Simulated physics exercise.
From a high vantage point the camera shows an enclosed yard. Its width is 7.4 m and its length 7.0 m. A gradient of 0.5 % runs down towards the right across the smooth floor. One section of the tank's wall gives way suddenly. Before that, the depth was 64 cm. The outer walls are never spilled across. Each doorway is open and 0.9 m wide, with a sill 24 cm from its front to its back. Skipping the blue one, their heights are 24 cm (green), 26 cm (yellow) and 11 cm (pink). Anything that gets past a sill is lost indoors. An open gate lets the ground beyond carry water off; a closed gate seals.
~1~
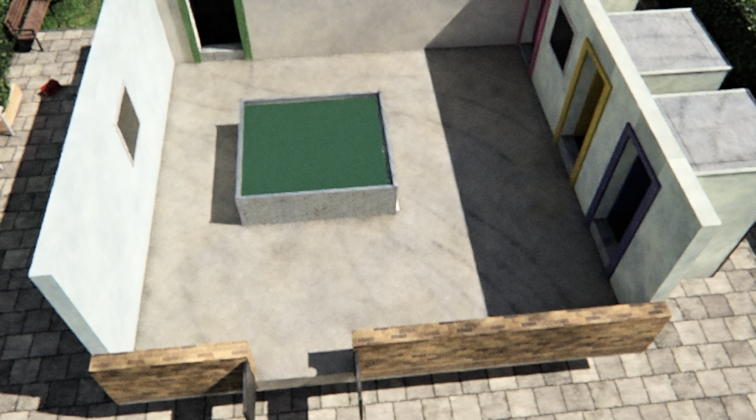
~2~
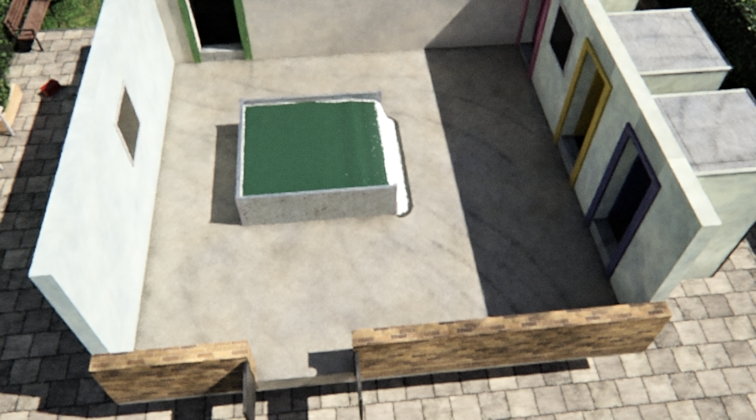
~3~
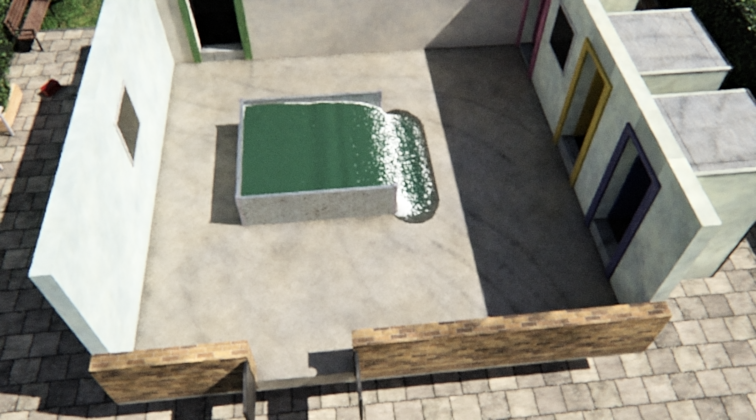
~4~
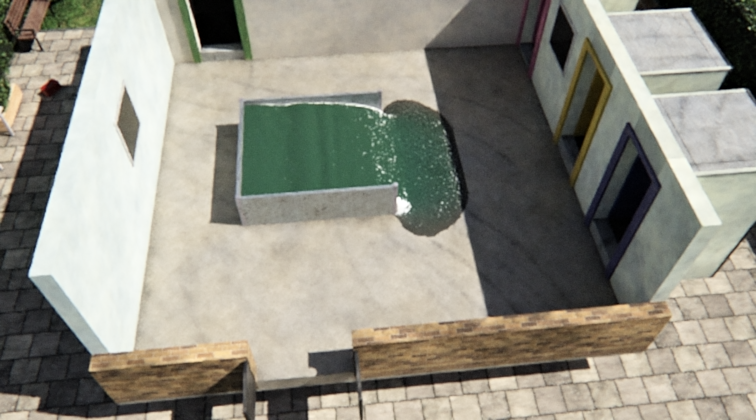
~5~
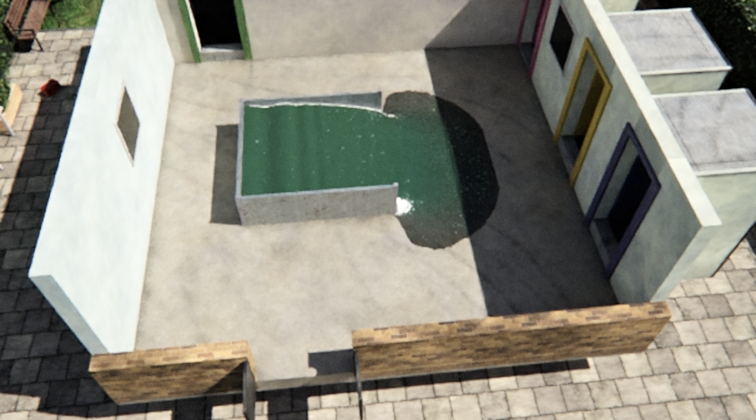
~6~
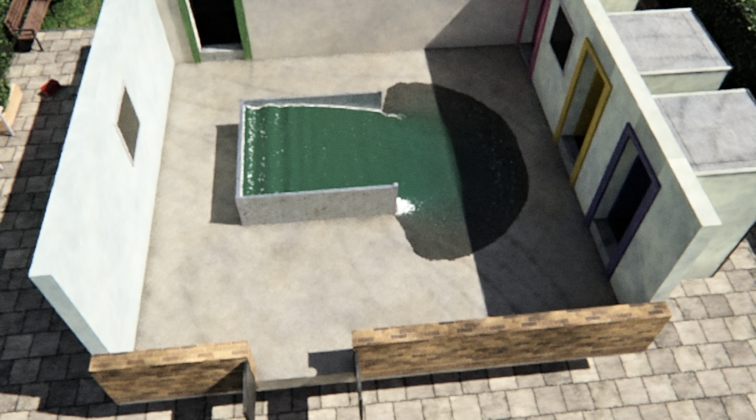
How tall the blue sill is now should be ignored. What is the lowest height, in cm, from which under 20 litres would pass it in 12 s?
17 cm.
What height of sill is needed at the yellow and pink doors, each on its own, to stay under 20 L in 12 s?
About 32 cm at yellow and 28 cm at pink.
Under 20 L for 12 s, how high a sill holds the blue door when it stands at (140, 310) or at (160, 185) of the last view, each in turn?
First place around 7.5 cm, second around 7.5 cm.
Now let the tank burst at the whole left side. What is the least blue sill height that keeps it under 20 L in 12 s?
Some 8.5 centimetres.
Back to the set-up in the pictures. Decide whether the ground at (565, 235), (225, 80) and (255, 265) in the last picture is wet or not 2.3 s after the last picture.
One by one: Drenched, clear, clear.
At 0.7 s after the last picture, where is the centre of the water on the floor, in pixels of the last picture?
It lies near (379, 165) in the last picture.
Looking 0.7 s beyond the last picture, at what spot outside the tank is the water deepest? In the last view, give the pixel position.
Around (561, 156).
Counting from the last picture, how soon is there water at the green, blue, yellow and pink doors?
Green at 4.5 seconds, blue at 0.7 seconds, yellow at 0.2 seconds, pink at 1.0 seconds.
Then, 0.7 s after the last picture water covers 30 % of the floor, deepest (37 cm) near (561, 156); it has not reached the blue door.
Then, 2.3 s after the last picture water covers 40 % of the floor, deepest (40 cm) near (629, 330); 22 cm at the blue door, 0 litres in over its 24 cm sill.
Then, 11.3 s after the last picture water covers 100 % of the floor, deepest (12 cm) near (240, 179); 7 cm at the blue door, 0 litres in over its 24 cm sill.
At the blue door as built, the water peaked near 23 cm, 1.9 s after the last picture.
With a sill of 13.5 cm, 48 litres would have come in within the 12 s; with 18.5 cm, 11 litres. So under 20 litres takes about 17 cm.
